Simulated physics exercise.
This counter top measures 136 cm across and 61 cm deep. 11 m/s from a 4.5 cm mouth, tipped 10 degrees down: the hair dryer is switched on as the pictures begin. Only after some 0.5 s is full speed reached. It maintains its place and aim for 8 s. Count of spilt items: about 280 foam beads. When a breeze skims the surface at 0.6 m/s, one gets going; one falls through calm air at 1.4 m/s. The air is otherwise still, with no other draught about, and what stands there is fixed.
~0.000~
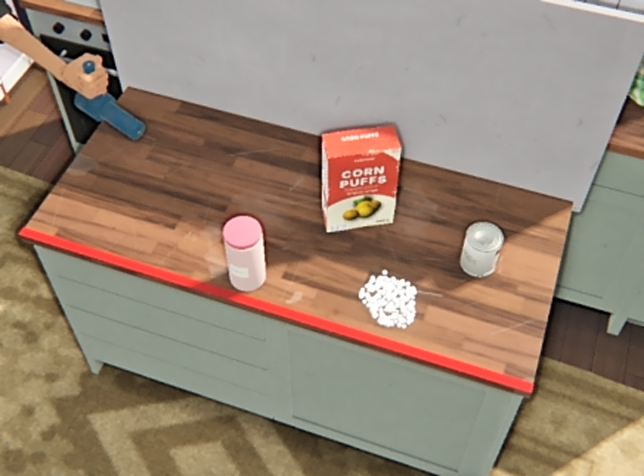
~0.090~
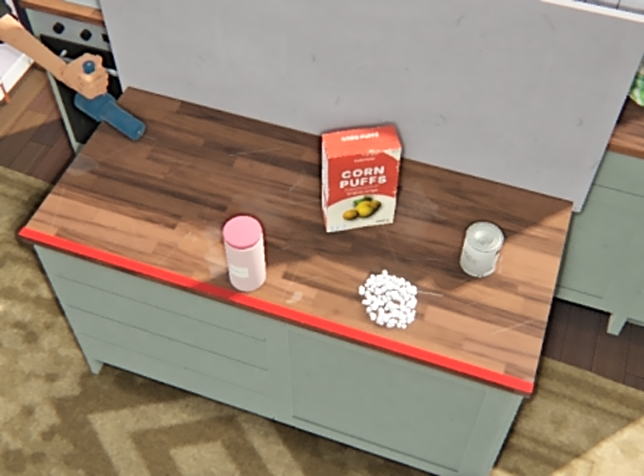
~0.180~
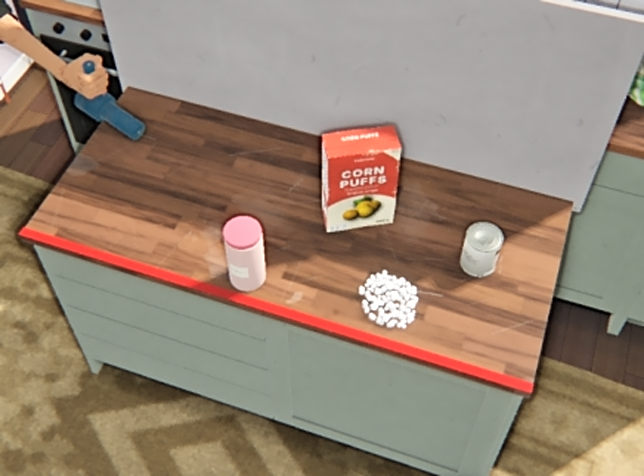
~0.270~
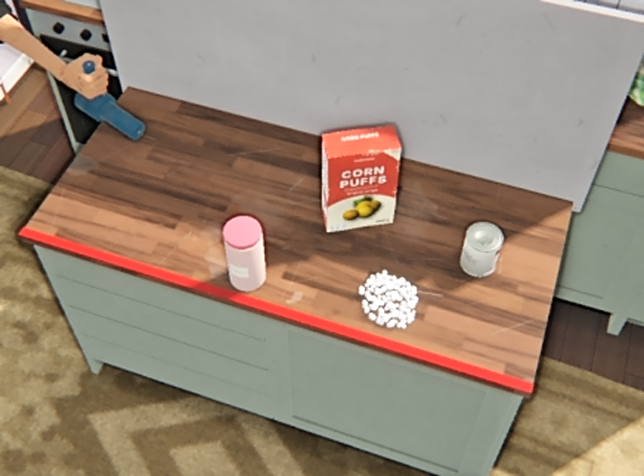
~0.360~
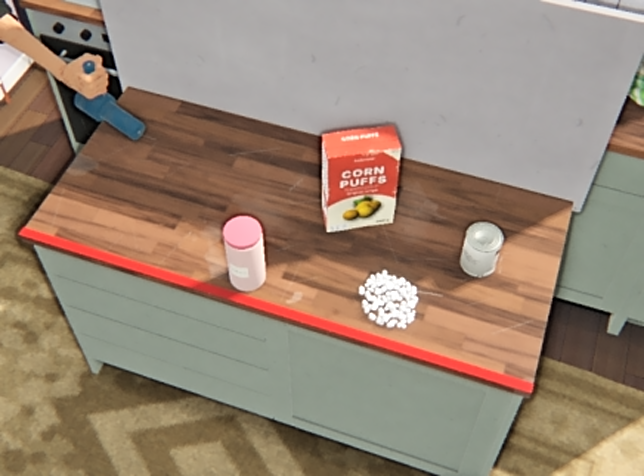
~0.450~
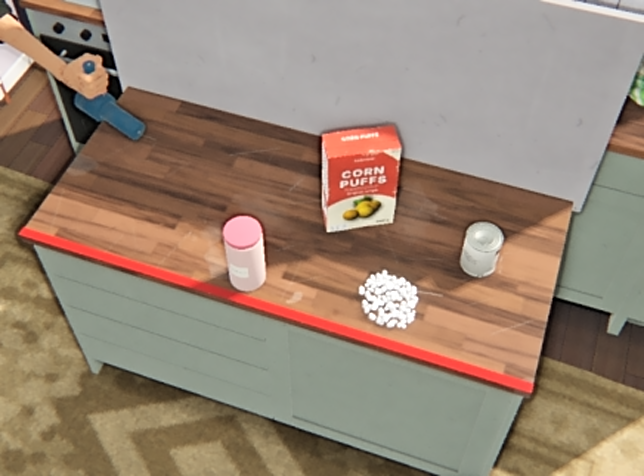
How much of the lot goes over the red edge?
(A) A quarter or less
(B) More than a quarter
B.
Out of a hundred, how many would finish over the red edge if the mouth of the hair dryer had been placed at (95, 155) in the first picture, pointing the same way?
It would come out near 40 in a hundred.
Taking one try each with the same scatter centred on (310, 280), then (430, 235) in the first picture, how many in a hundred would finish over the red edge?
About 100 and 0 in a hundred, in that order.
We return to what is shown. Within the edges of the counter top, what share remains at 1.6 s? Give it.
Around 3 %.
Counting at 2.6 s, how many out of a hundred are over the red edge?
50 per cent, roughly.
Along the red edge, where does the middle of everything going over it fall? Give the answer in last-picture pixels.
Midpoint of crossings, approx. (440, 365).
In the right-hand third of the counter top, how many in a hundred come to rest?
0 %.
After 1.6 s, 5 % are on the move or not yet settled, 47 % are over the red edge.
After 2.6 s, 1 % are on the move or not yet settled, 47 % are over the red edge.
After 4.4 s, 0 % are on the move or not yet settled, 47 % are over the red edge.
After 8.0 s, at the end, 47 % are over the red edge.
